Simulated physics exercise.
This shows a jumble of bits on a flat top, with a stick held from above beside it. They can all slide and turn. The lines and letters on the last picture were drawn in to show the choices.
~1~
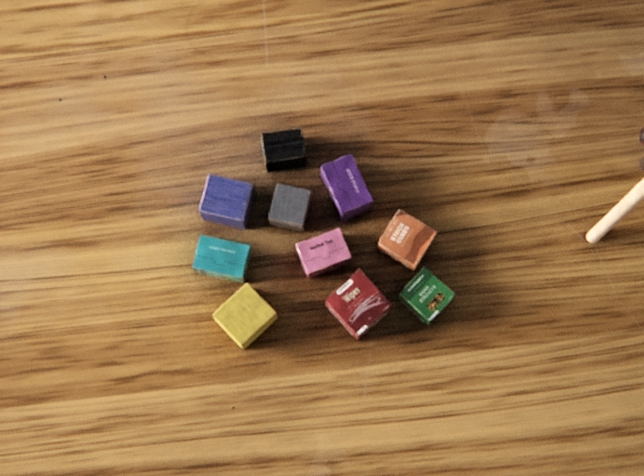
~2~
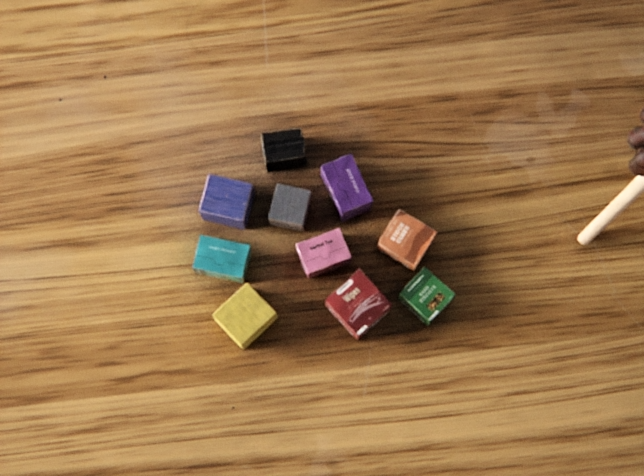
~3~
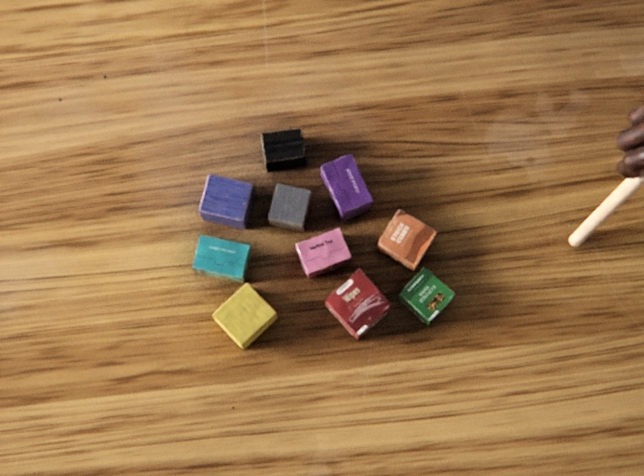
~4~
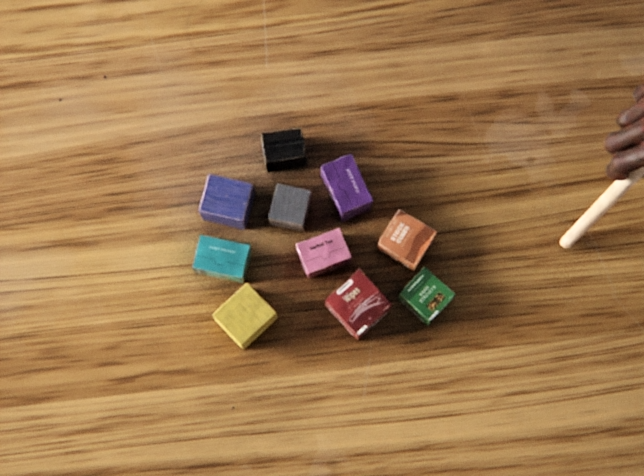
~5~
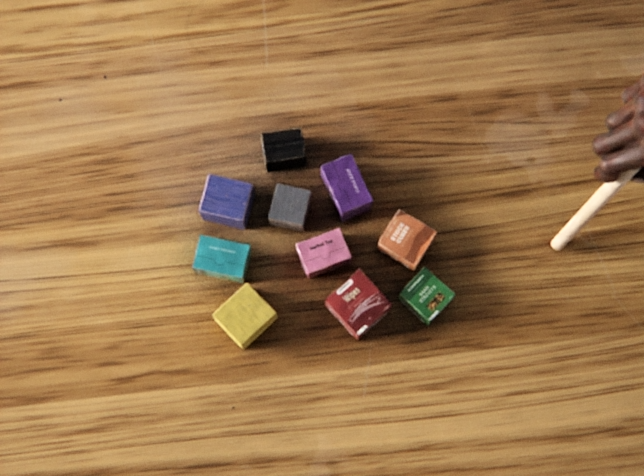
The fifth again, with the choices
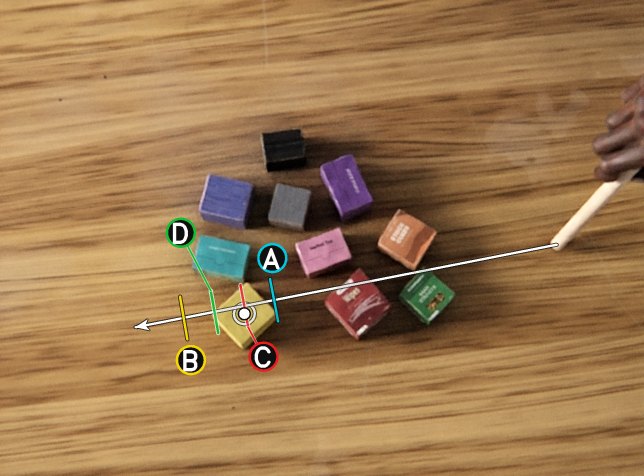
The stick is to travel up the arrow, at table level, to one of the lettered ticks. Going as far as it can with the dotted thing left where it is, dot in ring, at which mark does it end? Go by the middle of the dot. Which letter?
All is well up to A.
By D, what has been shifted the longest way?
The yellow block has gone farthest.
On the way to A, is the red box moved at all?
Yes.
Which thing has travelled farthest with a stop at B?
The yellow block.
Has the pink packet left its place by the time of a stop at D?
By then, no.
On the copy, A at (274, 300); B at (183, 317); C at (244, 306); D at (214, 312); the arrow from (557, 245) to (136, 327); the white dot at (245, 313).
On A. First, foot of the stick (456, 265).
Then, foot of the stick (354, 285); red box (350, 313); green packet (416, 302).
Finally, foot of the stick (274, 300); red box (347, 320); green packet (416, 302); the dot is still in its ring.
By contrast, B shifts the dotted thing to (207, 343); C shifts the dotted thing to (223, 328); D shifts the dotted thing to (210, 340).
